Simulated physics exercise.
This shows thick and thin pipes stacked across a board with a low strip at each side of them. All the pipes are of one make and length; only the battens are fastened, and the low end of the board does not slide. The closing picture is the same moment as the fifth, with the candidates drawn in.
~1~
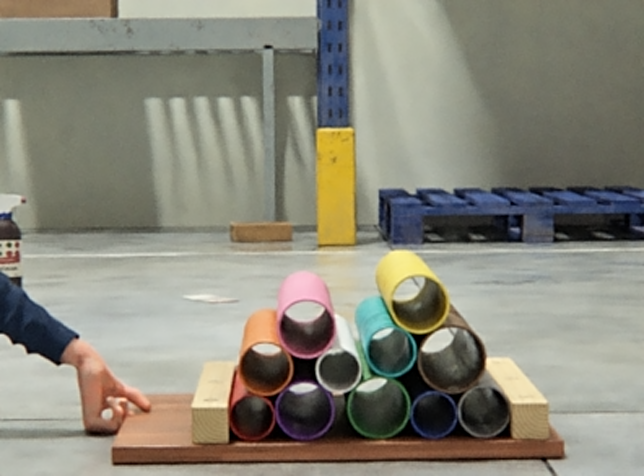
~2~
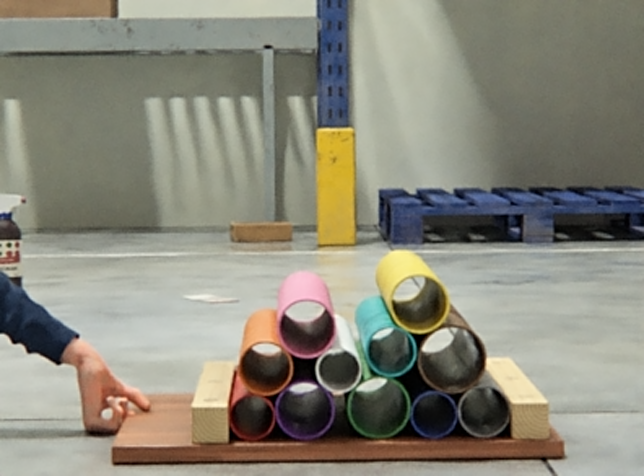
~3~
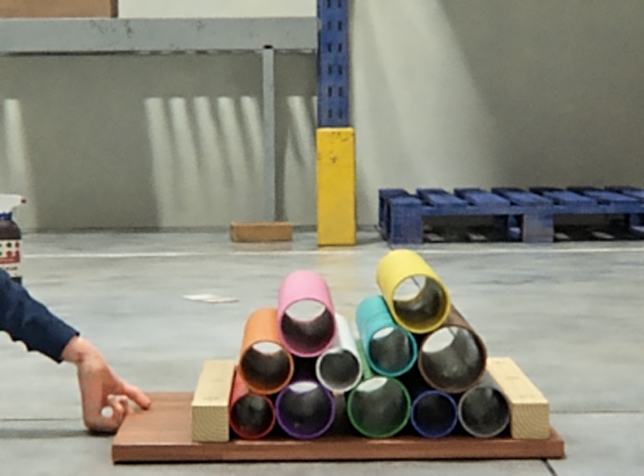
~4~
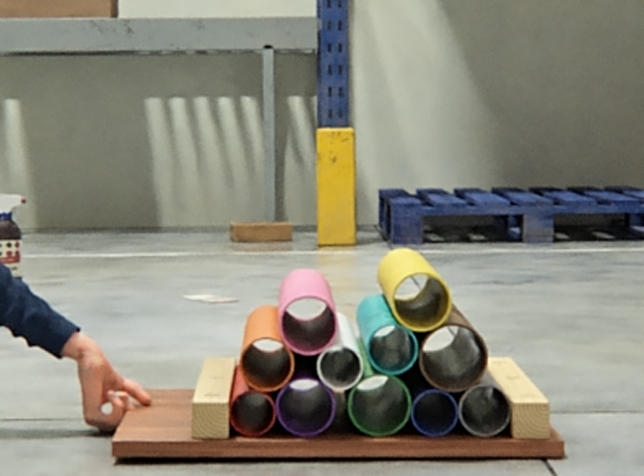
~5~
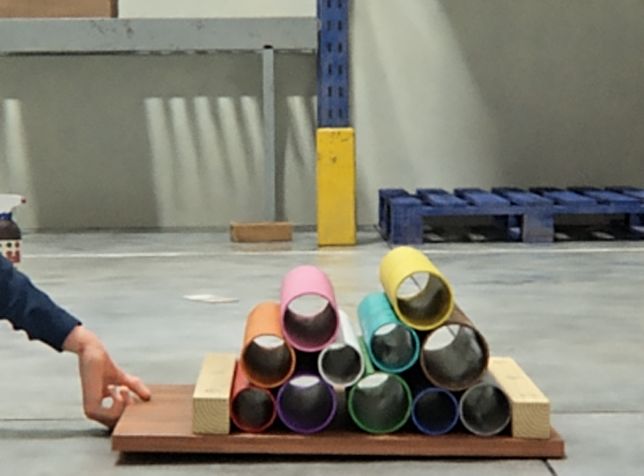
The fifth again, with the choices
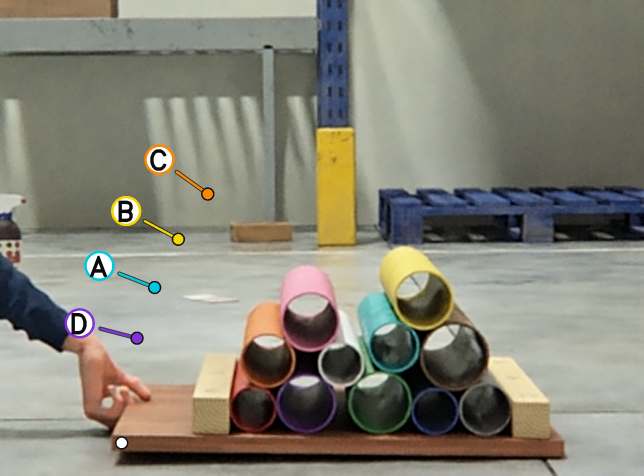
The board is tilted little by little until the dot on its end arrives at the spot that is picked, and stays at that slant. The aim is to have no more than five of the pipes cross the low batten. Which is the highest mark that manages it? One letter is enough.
The last mark within the limit is C.
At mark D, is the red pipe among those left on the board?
Yes, with D.
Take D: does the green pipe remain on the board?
The green pipe: Yes.
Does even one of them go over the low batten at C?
At C: Yes.
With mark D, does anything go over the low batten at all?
No, at D.
On the marked copy, A at (155, 288); B at (178, 239); C at (208, 194); D at (137, 338); the white dot at (122, 443).
Taking C. A third of the way, board at 20°.
Two thirds of the way, board at 36°.
When it is over, board at 36°, four over the low batten (brown, turquoise, pink, yellow).
As for the rest, A none over the low batten; B three over the low batten (brown, turquoise, yellow); D none over the low batten.
